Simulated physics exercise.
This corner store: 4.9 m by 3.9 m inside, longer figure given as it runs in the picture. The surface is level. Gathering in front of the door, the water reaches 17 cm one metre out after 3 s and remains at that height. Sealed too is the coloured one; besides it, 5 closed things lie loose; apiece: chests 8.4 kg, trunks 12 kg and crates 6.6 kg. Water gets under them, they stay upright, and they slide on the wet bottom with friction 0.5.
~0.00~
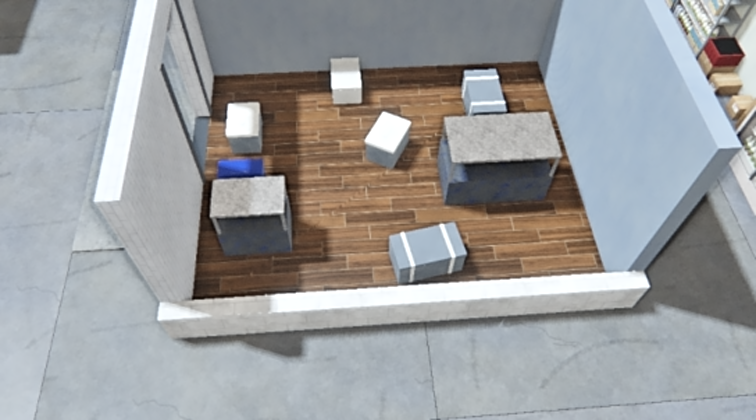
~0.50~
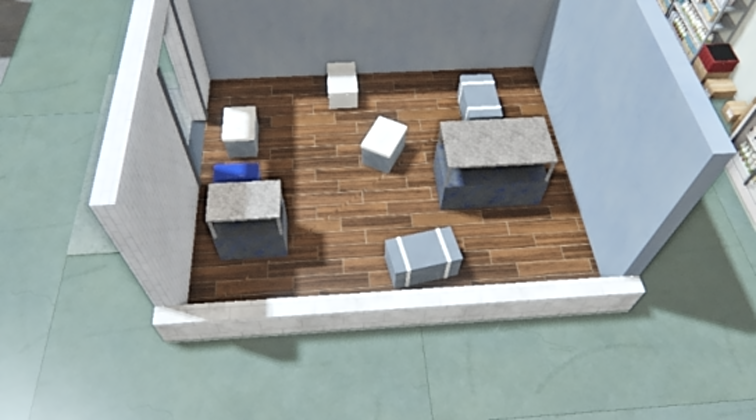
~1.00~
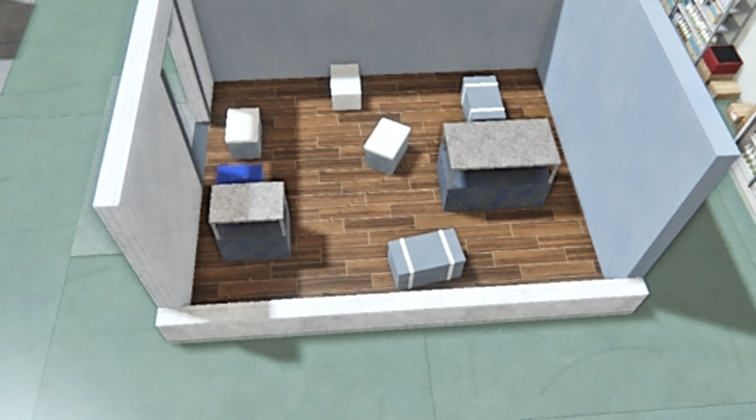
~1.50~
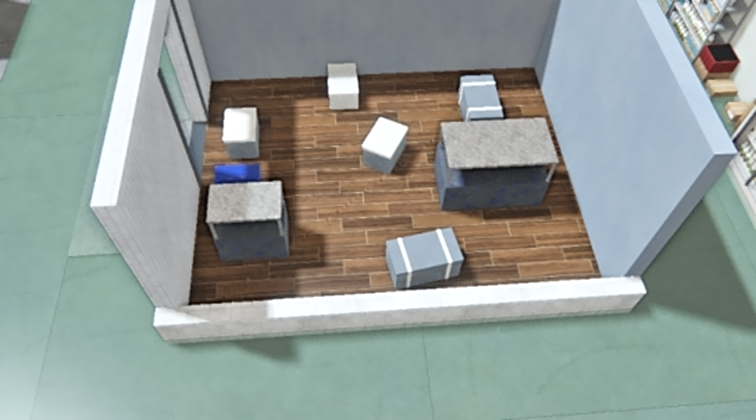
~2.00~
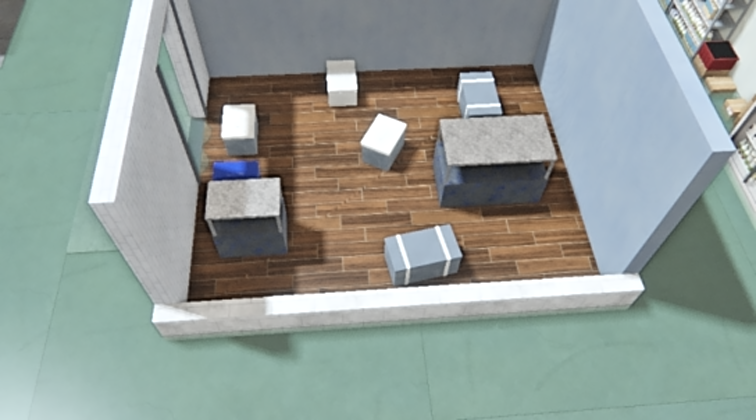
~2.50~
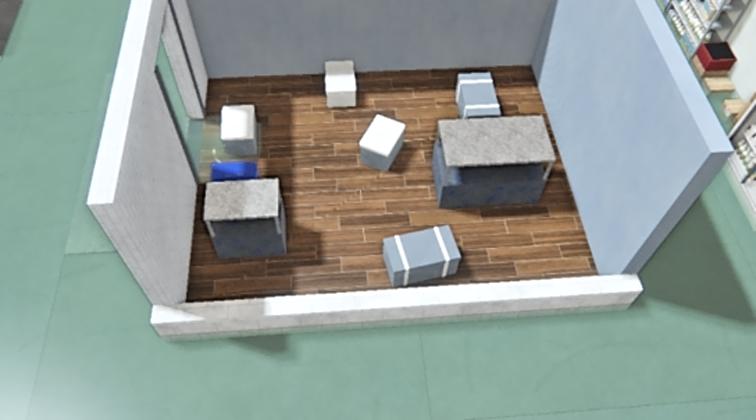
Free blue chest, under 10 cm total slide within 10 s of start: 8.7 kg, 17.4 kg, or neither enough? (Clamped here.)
Only the heavier mass suffices.
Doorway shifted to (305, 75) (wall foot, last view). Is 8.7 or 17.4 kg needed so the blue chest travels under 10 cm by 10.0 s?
Then no option works.
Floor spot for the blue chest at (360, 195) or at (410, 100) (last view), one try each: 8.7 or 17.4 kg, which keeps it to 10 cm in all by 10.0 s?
Respectively, the heavy option is needed and the heavy option is needed.
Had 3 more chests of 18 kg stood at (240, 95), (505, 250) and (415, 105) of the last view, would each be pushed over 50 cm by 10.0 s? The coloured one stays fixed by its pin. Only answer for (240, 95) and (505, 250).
Those two come out inside the line and inside the line, in that order.
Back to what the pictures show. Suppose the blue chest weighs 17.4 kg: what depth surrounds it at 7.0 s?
Roughly 3 cm.
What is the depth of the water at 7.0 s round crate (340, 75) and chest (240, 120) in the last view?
I'd estimate 5 cm for the first and 4 cm for the second.
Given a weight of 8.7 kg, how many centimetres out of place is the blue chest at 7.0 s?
Shift: About 20 cm.
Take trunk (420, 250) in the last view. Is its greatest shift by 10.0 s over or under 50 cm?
That one is below half a metre, as it turns out.
After 3.5 s the blue chest would be 3 cm from its start with 8.7 kg and 0 cm from its start with 17.4 kg; 3 cm of water round it then.
After 4.5 s the blue chest would be 19 cm from its start with 8.7 kg and 0 cm from its start with 17.4 kg; 4 cm of water round it then.
After 7.0 s the blue chest would be 19 cm from its start with 8.7 kg and 0 cm from its start with 17.4 kg; 3 cm of water round it then.
After 10.0 s the blue chest would be 19 cm from its start with 8.7 kg and 0 cm from its start with 17.4 kg; 4 cm of water round it then.
